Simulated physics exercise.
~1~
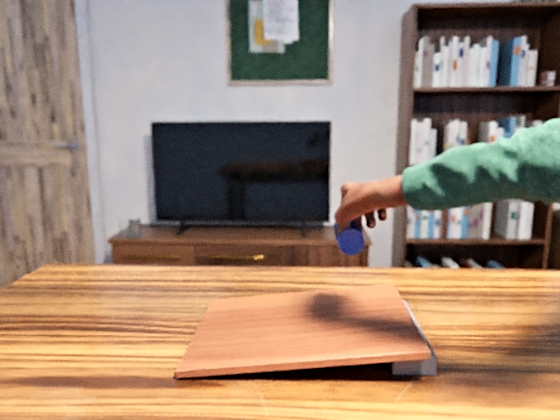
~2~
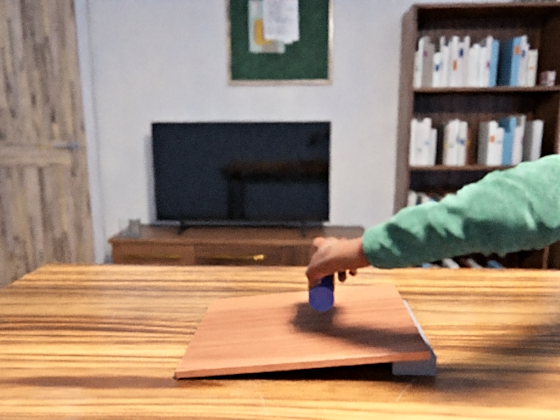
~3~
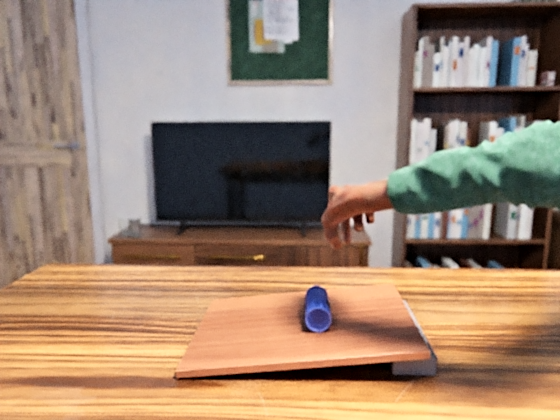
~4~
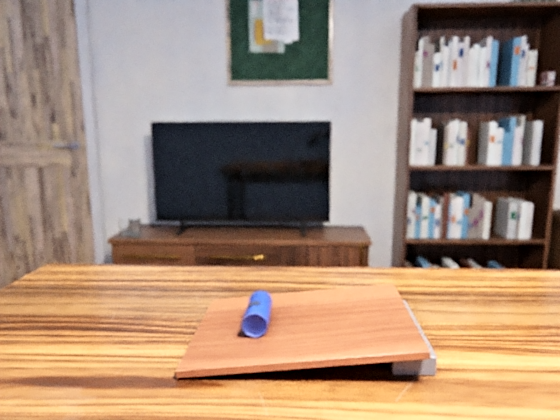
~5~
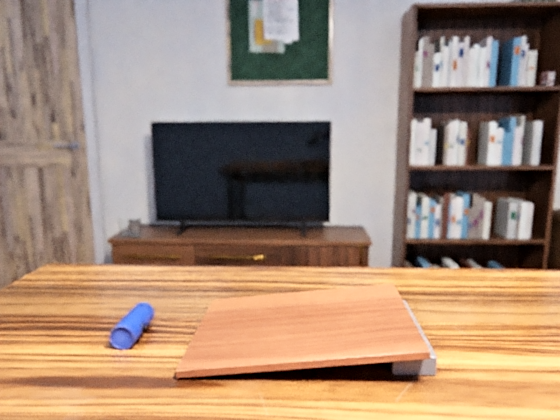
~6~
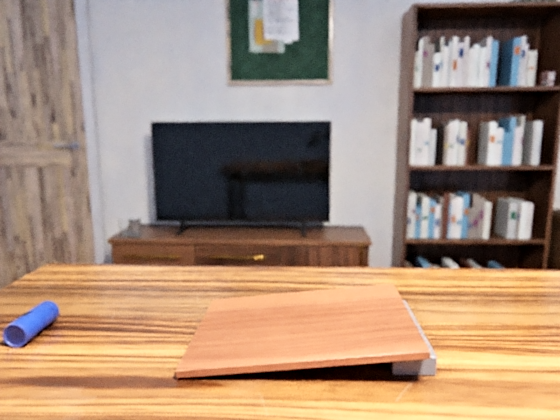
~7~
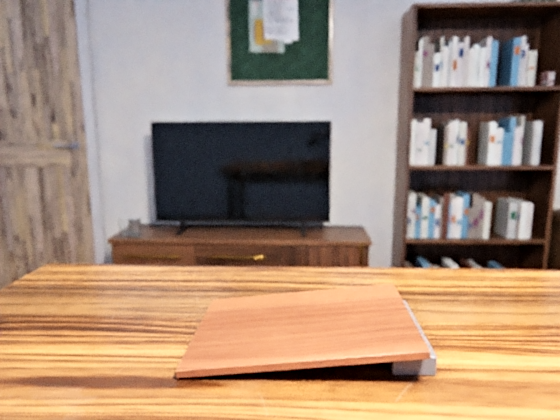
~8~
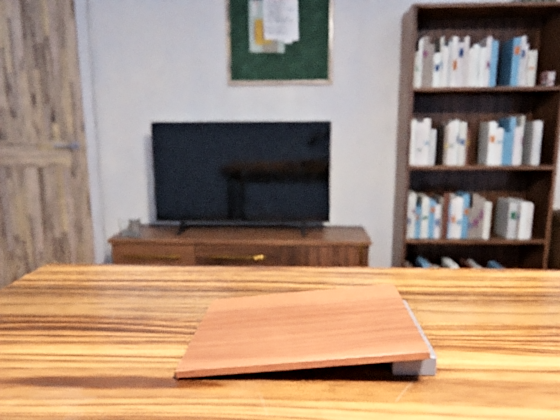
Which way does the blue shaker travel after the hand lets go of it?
It travels to the left, going down the board and on across the tabletop.
The video shows a hand laying a blue cylindrical shaker on its side on a sloping wooden board and then letting go. The shaker travels down the board, continues across the striped tabletop and passes out of view, while the board stays in place.
